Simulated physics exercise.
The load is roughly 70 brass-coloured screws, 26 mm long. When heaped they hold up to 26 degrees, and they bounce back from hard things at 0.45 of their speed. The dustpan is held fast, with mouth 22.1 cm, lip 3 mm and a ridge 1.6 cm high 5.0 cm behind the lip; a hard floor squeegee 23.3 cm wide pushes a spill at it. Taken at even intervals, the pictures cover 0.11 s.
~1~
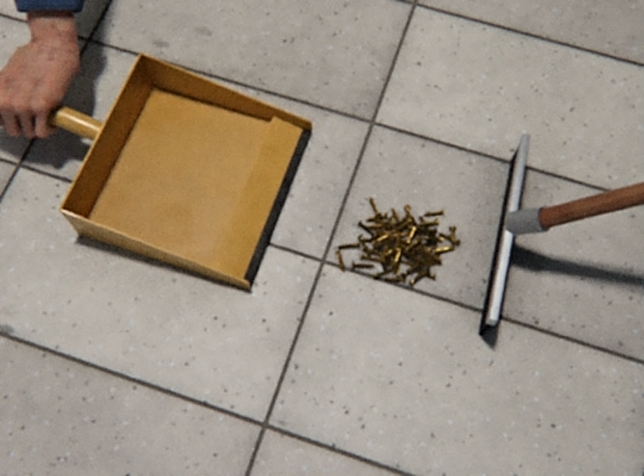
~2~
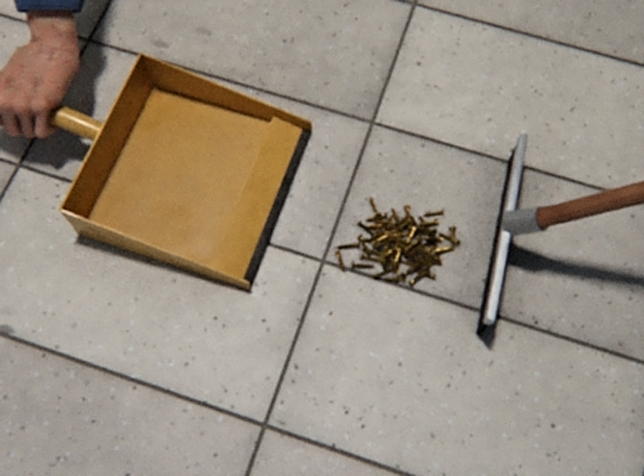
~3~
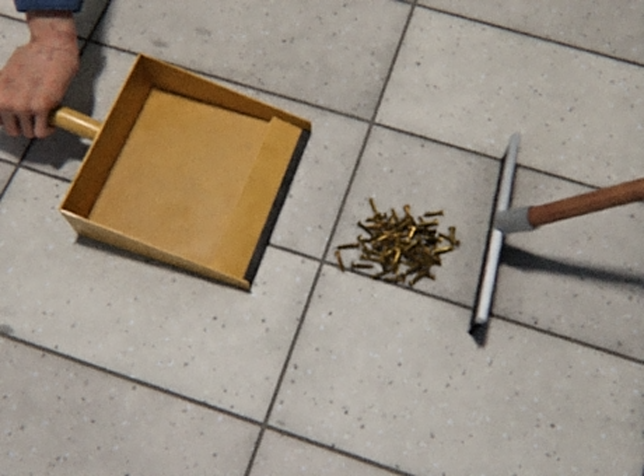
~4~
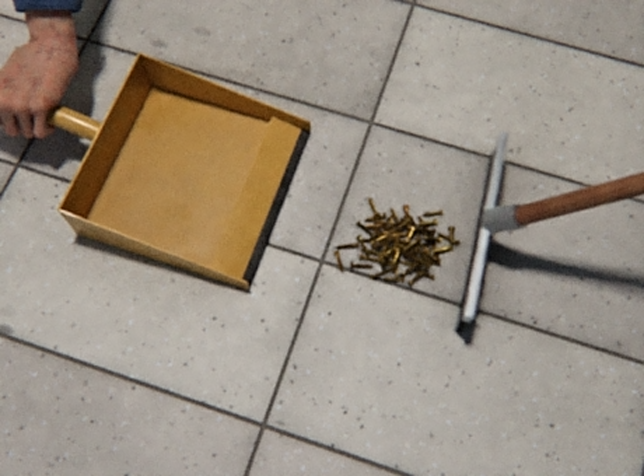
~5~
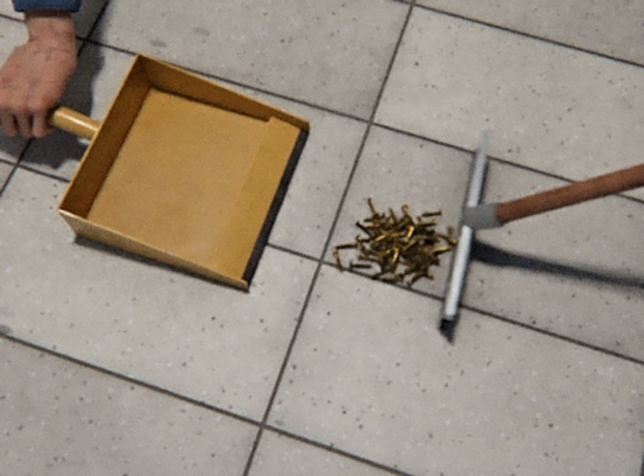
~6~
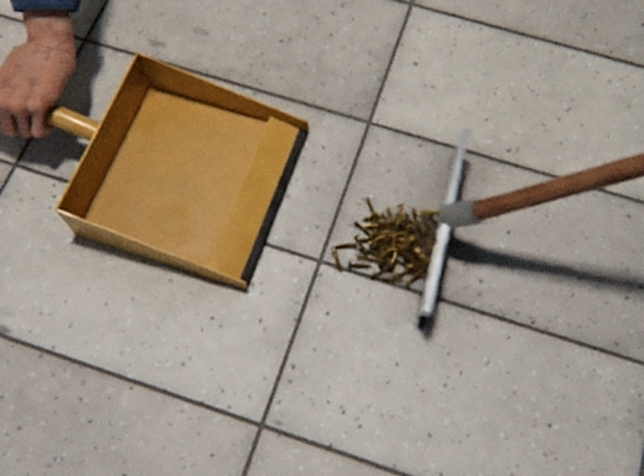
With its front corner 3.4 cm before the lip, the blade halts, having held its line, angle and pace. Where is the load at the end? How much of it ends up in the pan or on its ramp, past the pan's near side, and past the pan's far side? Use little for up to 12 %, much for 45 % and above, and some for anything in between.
Pan: Some; near side: Little; far side: Little.
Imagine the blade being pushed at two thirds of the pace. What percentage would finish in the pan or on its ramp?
Share: About 20 %.
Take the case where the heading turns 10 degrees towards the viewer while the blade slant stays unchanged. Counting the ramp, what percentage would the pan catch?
Estimate: 35 % in pan or on ramp.
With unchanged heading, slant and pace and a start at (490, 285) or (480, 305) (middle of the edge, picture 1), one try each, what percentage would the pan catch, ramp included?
45 and 35 per cent, roughly.
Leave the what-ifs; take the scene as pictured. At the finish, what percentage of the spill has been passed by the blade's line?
Near 0 percent, give or take.
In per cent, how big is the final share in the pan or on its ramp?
Some 40 per cent.
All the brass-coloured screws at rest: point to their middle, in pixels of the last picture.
Approximately (270, 223) in the last picture.
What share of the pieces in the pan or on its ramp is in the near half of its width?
About 60 percent of it.
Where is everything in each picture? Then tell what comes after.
Blade from (492, 320) to (524, 142), moved 0.0 cm, 0 of the pieces shifted so far; middle of the pieces at (401, 240); pan at (184, 177), in the first picture.
Blade from (489, 319) to (522, 142), moved 0.3 cm, 0 of the pieces shifted so far; middle of the pieces at (401, 240), in the second picture.
Blade from (481, 318) to (514, 141), moved 1.1 cm, 0 of the pieces shifted so far; middle of the pieces at (400, 240), in the third picture.
Blade from (468, 317) to (502, 140), moved 2.4 cm, 0 of the pieces shifted so far; middle of the pieces at (400, 240), in the fourth picture.
Blade from (449, 315) to (485, 138), moved 4.3 cm, 0 of the pieces shifted so far; middle of the pieces at (399, 240), in the fifth picture.
Blade from (426, 312) to (464, 135), moved 6.7 cm, 18 of the pieces shifted so far; middle of the pieces at (397, 240); pan at (181, 177), in the sixth picture.
Then, 0.09 s after the last picture, middle of the blade 11 cm from the lip; 0 % over the lip, far side 0 %, near side 0 %.
Then, 0.15 s after the last picture, middle of the blade 6 cm from the lip; 0 % over the lip, far side 0 %, near side 0 %.
Then, 0.35 s after the last picture, middle of the blade 4 cm from the lip; 40 % over the lip, far side 0 %, near side 5 %.
In the end, pan 40 %, near side 10 %, far side 0 %, in front of the lip or behind the blade 50 %.
